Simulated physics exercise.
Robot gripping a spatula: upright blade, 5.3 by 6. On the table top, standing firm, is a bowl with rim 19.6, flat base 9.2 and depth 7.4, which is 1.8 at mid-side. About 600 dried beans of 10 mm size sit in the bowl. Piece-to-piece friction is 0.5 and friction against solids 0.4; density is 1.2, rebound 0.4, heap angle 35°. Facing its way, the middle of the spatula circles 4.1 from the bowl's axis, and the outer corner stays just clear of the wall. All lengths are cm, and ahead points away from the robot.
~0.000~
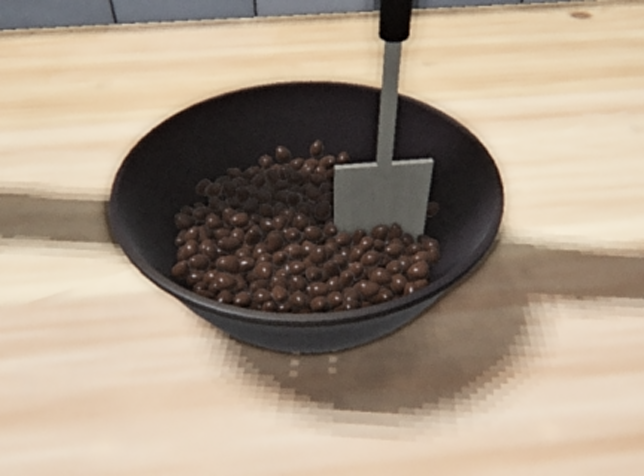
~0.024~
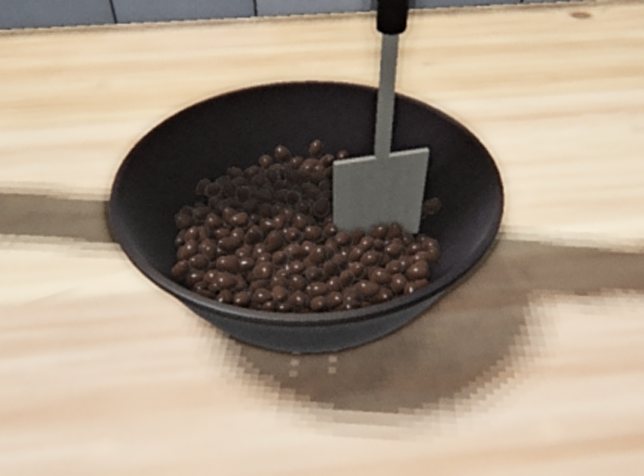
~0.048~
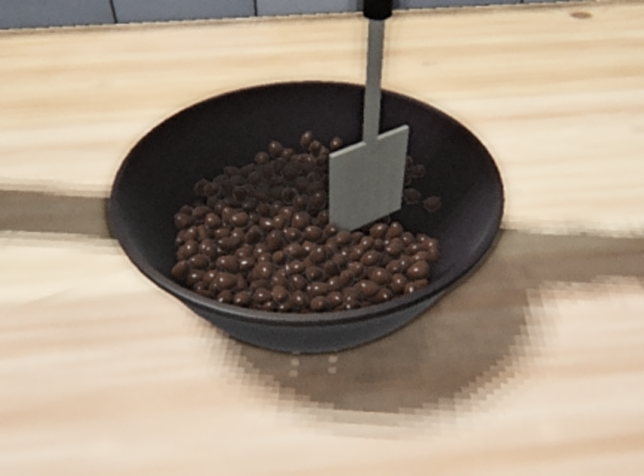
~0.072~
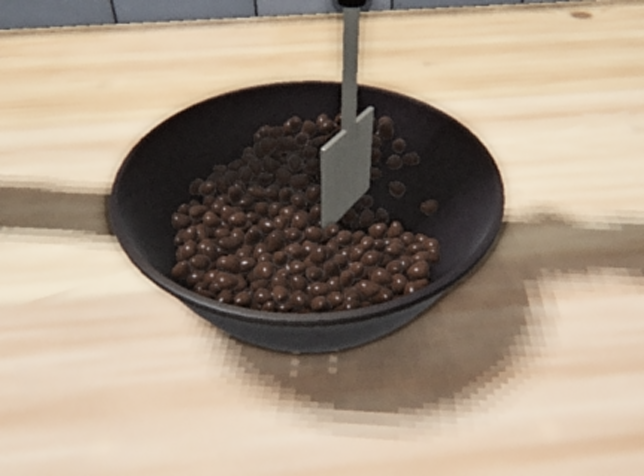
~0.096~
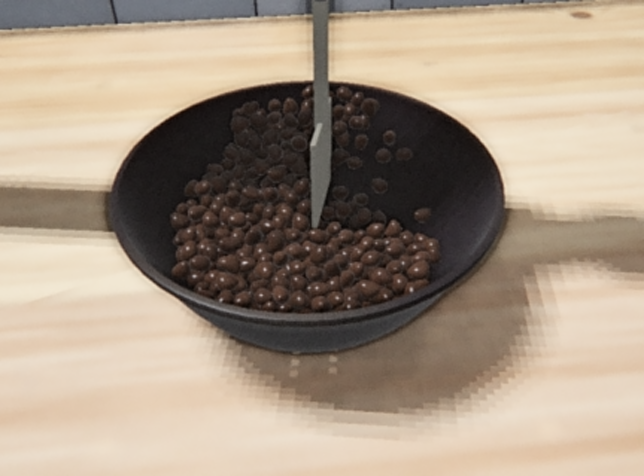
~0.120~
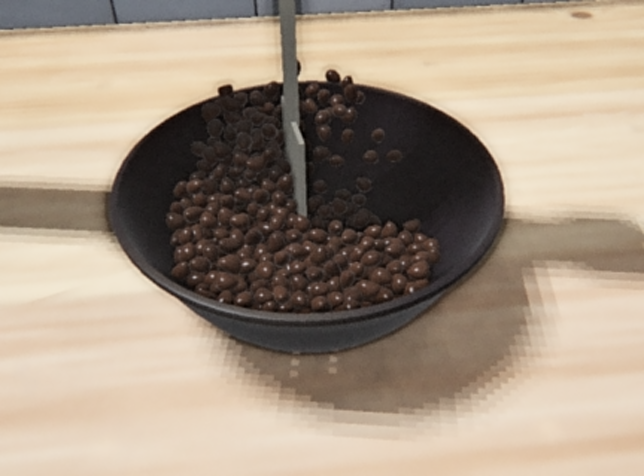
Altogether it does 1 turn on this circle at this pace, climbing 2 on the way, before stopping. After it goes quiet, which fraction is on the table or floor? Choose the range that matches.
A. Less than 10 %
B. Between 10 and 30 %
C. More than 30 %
(B) Between 10 and 30 %.
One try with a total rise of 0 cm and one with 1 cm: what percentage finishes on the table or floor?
Some 25 and 20 per cent.
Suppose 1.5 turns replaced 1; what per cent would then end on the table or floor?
Roughly 25 percent would end up there.
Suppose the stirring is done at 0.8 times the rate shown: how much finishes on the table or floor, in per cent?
Some 10 in a hundred.
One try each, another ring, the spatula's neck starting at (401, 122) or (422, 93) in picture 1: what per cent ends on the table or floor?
I'd put it at around 15 and 0 percent.
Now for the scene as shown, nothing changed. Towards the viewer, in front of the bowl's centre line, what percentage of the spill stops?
I'd estimate some 80 per cent.
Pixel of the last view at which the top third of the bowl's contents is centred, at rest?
Around (352, 226).
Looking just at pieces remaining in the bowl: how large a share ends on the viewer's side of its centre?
I'd say around 50 per cent.
After 0.22 s, 195° round, highest piece 11 above the table; 568 in the bowl, 28 in flight or on the tool.
After 0.32 s, 292° round, highest piece 12 above the table; 526 in the bowl, 23 on the table or floor, 47 in flight or on the tool.
After 0.57 s, 0° round, highest piece 6 above the table; 493 in the bowl, 103 on the table or floor.
After 1.27 s, 0° round, highest piece 6 above the table; 493 in the bowl, 103 on the table or floor.
In the end, 493 in the bowl, 103 on the table or floor. That is 17 % on the table or floor.
